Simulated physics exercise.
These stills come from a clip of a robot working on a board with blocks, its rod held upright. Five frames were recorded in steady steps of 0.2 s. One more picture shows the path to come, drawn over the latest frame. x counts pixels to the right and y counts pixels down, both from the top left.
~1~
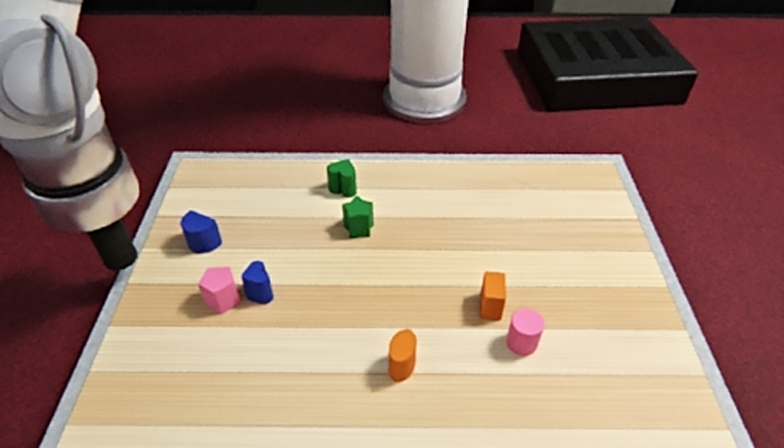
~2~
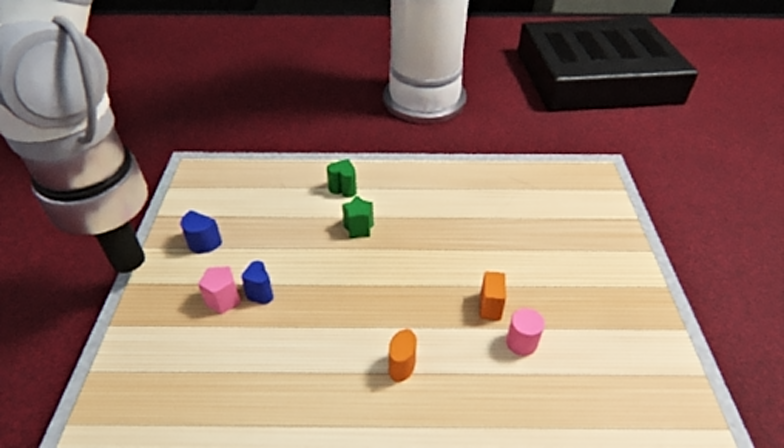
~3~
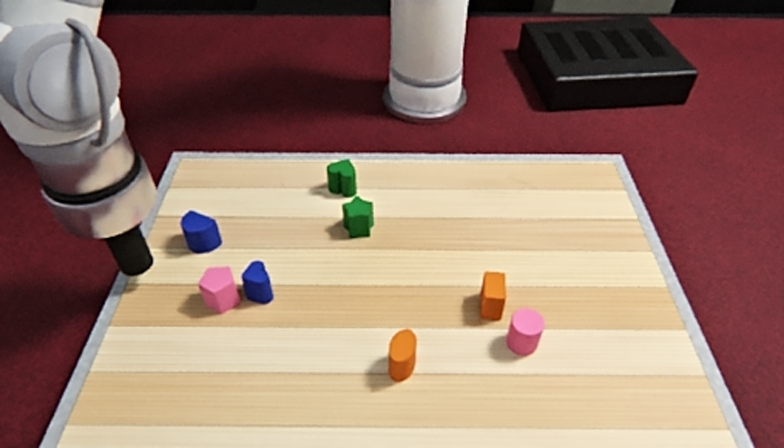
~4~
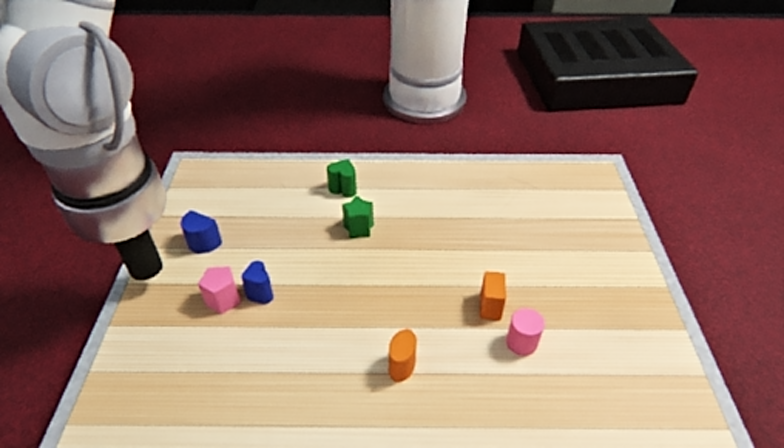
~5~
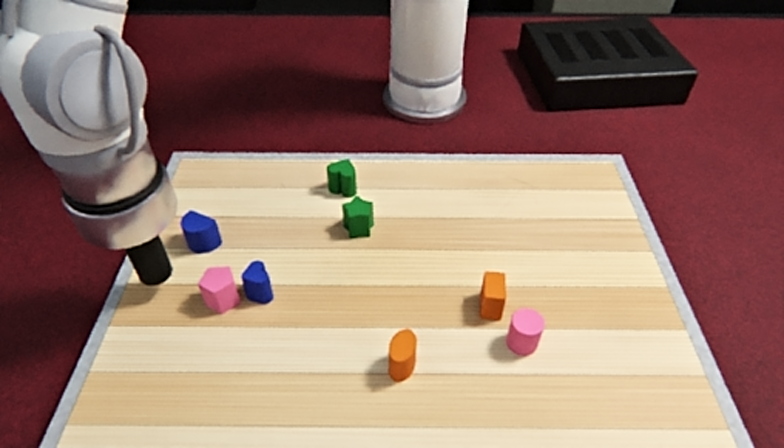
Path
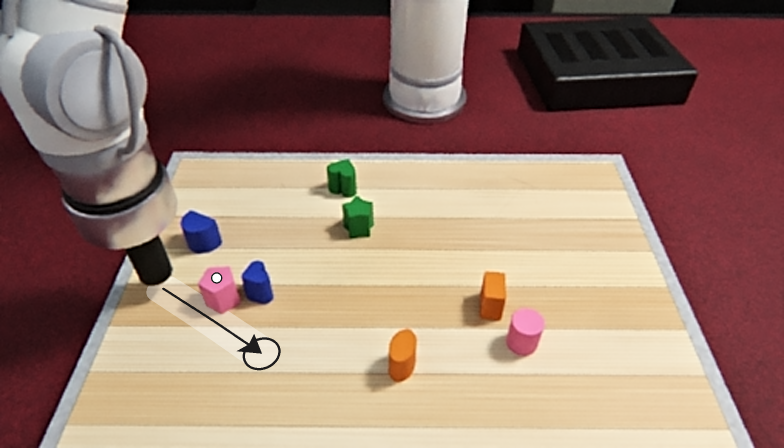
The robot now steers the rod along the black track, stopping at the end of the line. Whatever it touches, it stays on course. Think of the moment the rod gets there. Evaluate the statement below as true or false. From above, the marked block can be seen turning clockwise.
It is false.
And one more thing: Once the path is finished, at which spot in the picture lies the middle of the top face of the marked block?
The centre of its top will be at (239, 282).
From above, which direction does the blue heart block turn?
It turns round clockwise.
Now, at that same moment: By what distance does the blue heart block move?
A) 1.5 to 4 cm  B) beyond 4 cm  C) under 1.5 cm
Letter C.
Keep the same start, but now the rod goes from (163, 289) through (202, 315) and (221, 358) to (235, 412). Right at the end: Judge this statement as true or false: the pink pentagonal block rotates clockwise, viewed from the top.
It is false.
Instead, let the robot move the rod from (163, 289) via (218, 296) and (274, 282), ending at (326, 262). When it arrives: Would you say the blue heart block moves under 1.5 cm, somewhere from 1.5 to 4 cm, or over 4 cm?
Past 4 cm.
Path on the board, from (163, 289) to (262, 353); the dot is on the pink pentagonal block.
On the path given first. One third of the way, rod at (189, 294); pink pentagonal block at (221, 278), turned 15° anticlockwise.
Two thirds of the way, rod at (223, 316); pink pentagonal block at (239, 282), turned 85° anticlockwise; blue heart block at (263, 267), turned 25° clockwise.
At the end, rod at (257, 339); blue D-shaped block in place; pink pentagonal block at (239, 282), turned 85° anticlockwise; blue heart block at (263, 267), turned 25° clockwise.
